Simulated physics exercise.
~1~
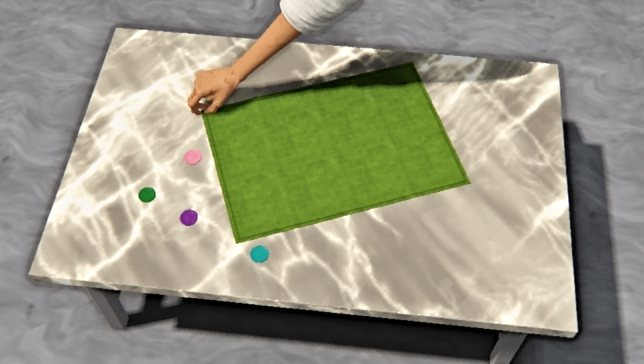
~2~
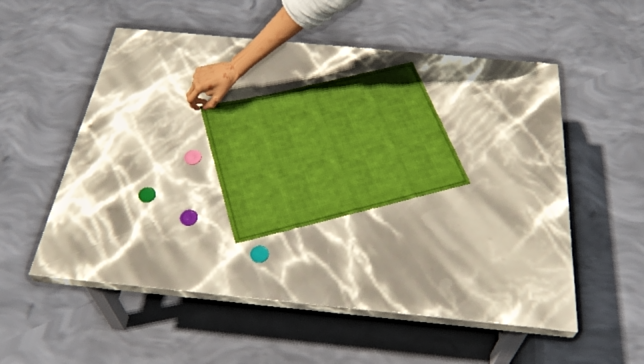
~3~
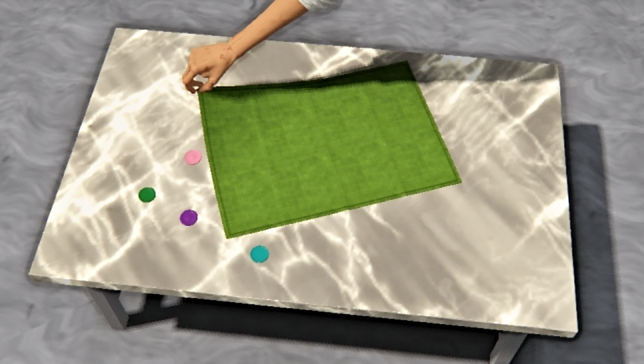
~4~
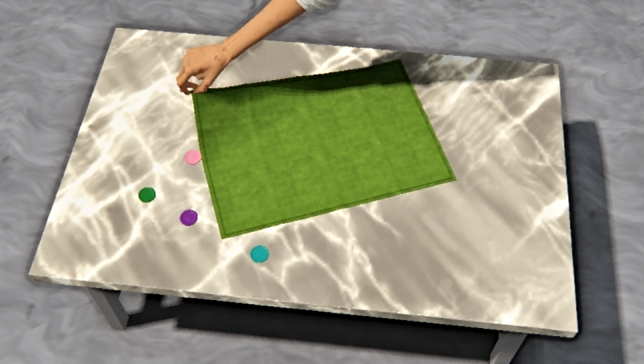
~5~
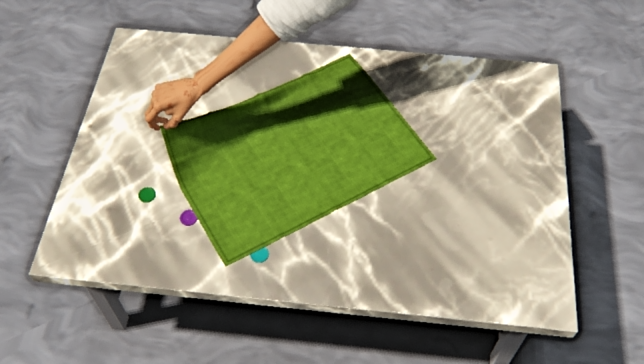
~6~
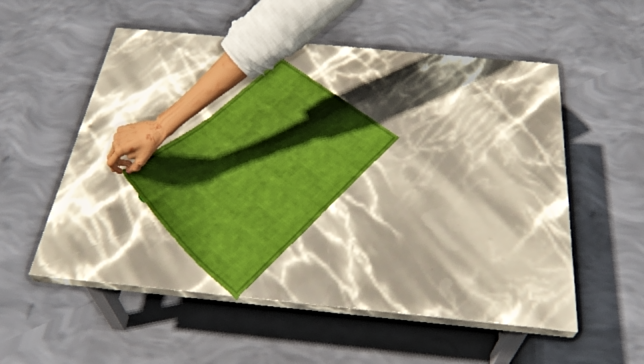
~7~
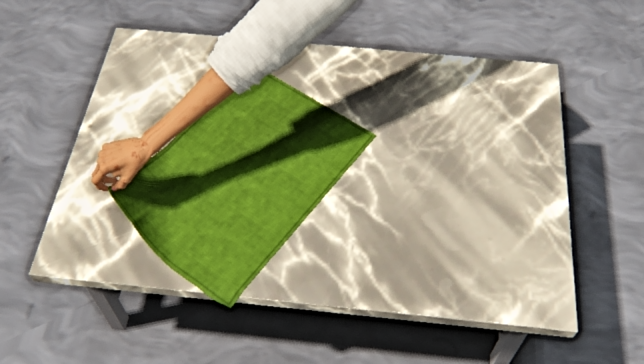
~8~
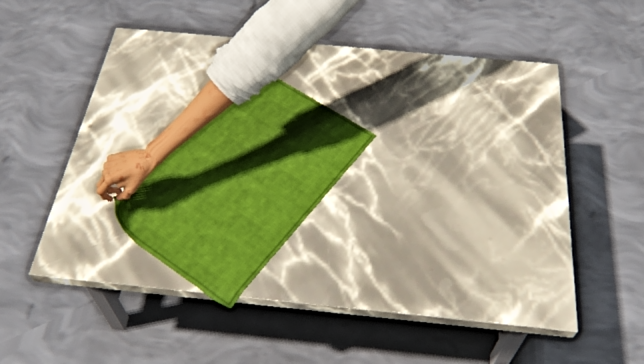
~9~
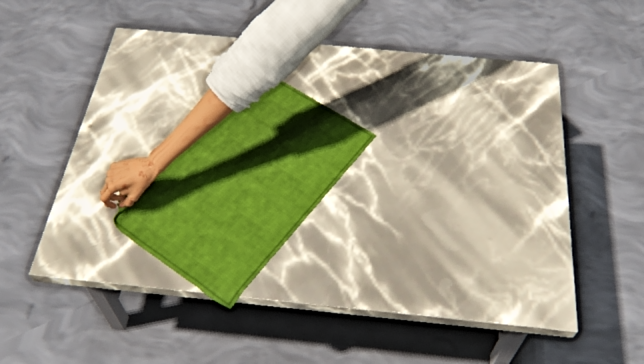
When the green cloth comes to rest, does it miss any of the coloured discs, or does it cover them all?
It covers them all. The teal, purple, pink and green discs are all hidden under the cloth.
